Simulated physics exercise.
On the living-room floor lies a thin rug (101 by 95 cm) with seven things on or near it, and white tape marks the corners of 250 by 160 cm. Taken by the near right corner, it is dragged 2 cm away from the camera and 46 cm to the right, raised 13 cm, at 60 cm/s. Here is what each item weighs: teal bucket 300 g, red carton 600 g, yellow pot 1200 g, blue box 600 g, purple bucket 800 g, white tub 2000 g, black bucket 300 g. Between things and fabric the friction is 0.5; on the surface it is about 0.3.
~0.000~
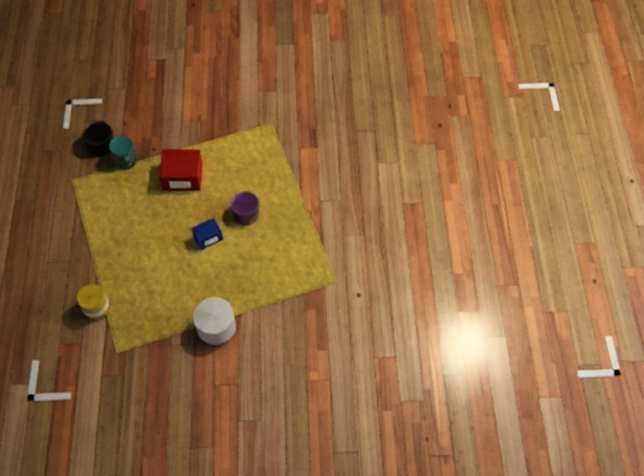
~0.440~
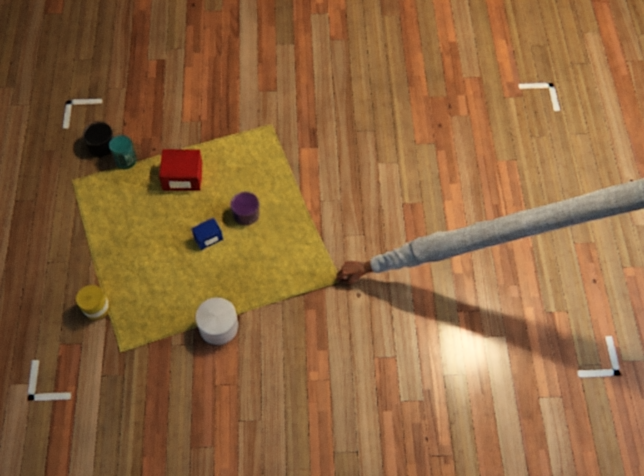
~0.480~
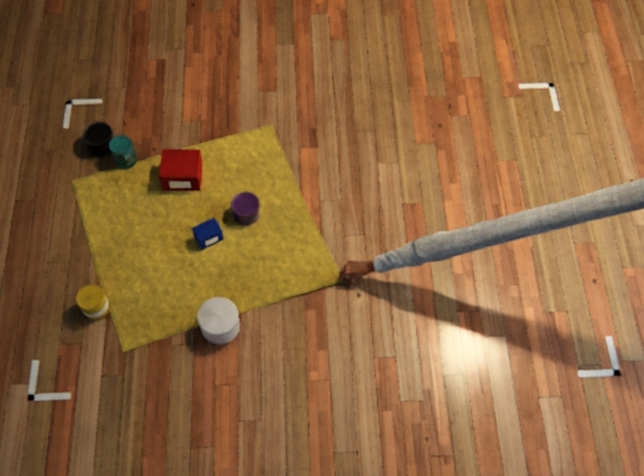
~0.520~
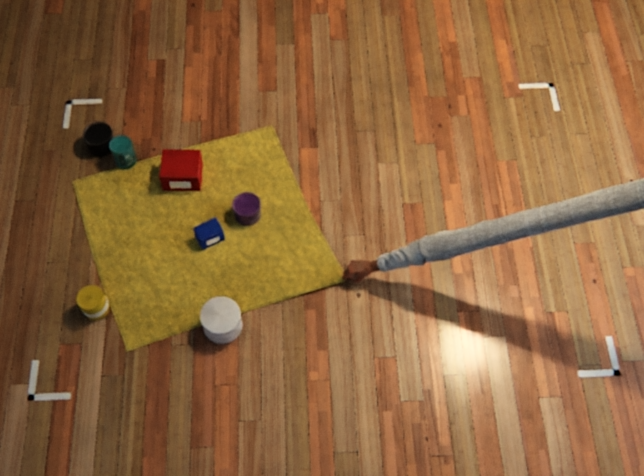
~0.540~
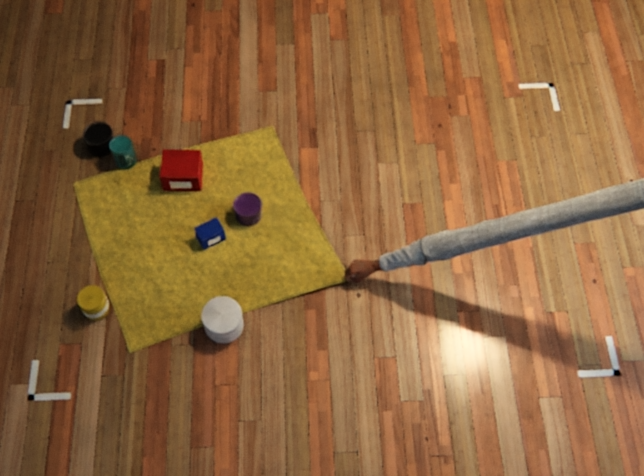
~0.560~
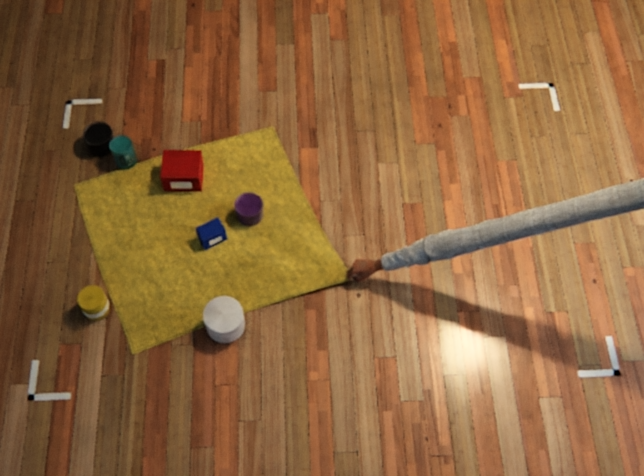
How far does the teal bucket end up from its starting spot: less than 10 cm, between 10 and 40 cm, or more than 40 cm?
Scarcely budges.
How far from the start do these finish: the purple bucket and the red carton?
Purple bucket: 45 cm; red carton: 40 cm.
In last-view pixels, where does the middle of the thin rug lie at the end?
Its centre lands at about (298, 250).
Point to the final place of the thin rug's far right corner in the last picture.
Roughly (336, 133).
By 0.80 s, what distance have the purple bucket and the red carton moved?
Roughly: Purple bucket 15 cm and red carton 15 cm.
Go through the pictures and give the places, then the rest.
In the first picture, shows, teal bucket (121, 145); thin rug corners (117, 353) (72, 180) (272, 124) (337, 282).
In the second picture, shows, white tub (216, 315); thin rug corners (120, 352) (72, 180); grip (341, 282).
In the third picture, shows, thin rug corners (123, 352) (72, 181); grip (344, 281).
In the fourth picture, shows, white tub (220, 314); thin rug corners (127, 352) (73, 182); grip (348, 280).
In the fifth picture, shows, thin rug corners (130, 353) (73, 183); grip (350, 280).
In the sixth picture, shows, teal bucket (121, 145); thin rug corners (133, 355) (74, 185) (273, 126); grip (352, 279).
After 0.8 s, middle of the thin rug at (238, 239); blue box 18 cm off its start, purple bucket 17 cm off its start, white tub 16 cm off its start.
After 1.0 s, middle of the thin rug at (263, 244); blue box 31 cm off its start, white tub 29 cm off its start, purple bucket 28 cm off its start.
After 1.3 s, middle of the thin rug at (289, 249); blue box 43 cm off its start at (299, 247), purple bucket 40 cm off its start at (330, 215), white tub 39 cm off its start at (304, 307).
After 1.5 s, middle of the thin rug at (298, 250); blue box 47 cm off its start, purple bucket 44 cm off its start, red carton 41 cm off its start.
After 2.1 s, middle of the thin rug at (298, 250); teal bucket 1 cm off its start at (123, 146), blue box 47 cm off its start at (308, 249), purple bucket 44 cm off its start at (340, 217), red carton 41 cm off its start at (261, 187).
